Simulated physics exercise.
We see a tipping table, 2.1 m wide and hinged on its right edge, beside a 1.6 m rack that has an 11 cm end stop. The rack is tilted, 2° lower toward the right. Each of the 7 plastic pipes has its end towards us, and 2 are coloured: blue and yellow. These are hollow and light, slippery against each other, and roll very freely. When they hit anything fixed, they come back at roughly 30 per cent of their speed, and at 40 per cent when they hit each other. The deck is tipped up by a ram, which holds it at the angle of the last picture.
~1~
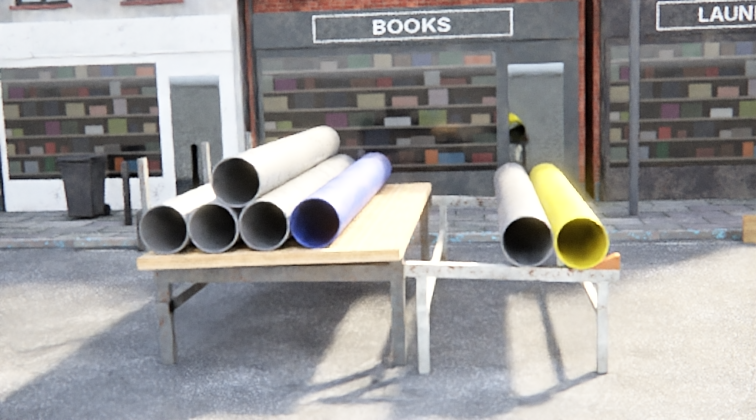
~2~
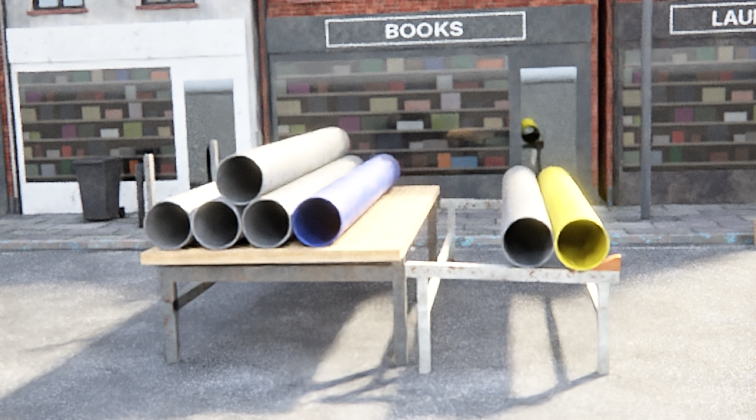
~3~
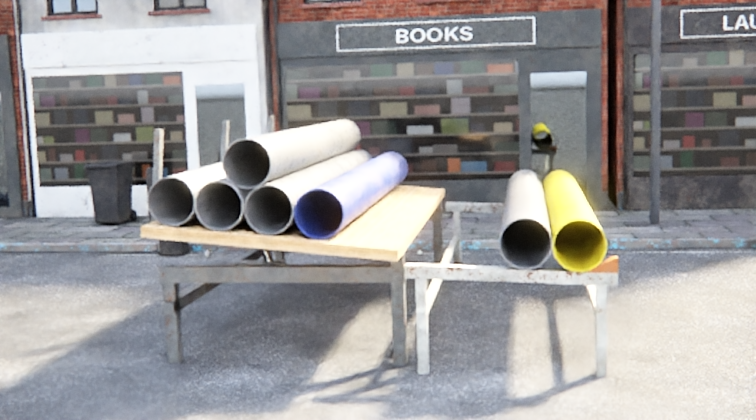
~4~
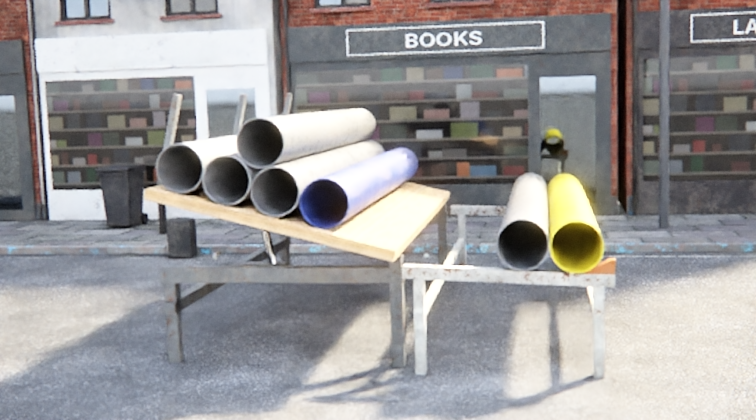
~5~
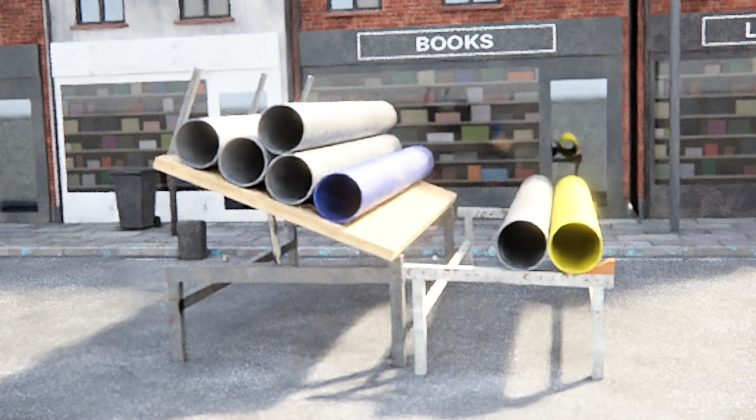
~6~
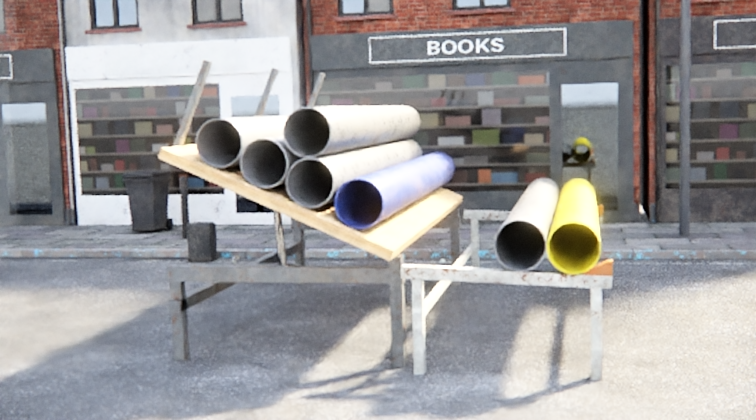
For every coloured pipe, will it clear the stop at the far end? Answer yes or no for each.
Blue - no, yellow - yes.
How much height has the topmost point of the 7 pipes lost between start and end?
15 cm.
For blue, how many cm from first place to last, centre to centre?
Blue shifts by 180.
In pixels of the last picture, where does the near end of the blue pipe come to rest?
Look near pixel (541, 247).
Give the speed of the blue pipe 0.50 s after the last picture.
Roughly 1.5 m/s.
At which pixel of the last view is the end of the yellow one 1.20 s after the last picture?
Its near end sits close to (634, 243).
Then, 0.5 s after the last picture, blue is on the rack, 130 cm from the rack's far end, rolling right; yellow is on the rack, 30 cm from the rack's far end; 0 past the stop so far.
Then, 1.2 s after the last picture, blue is on the rack, 70 cm from the rack's far end, rolling right; yellow is over the stop and falling; 1 past the stop so far.
At rest (4.1 s after the last picture), blue is on the rack, 55 cm from the rack's far end; yellow is over the stop, on the ground; 1 past the stop so far.
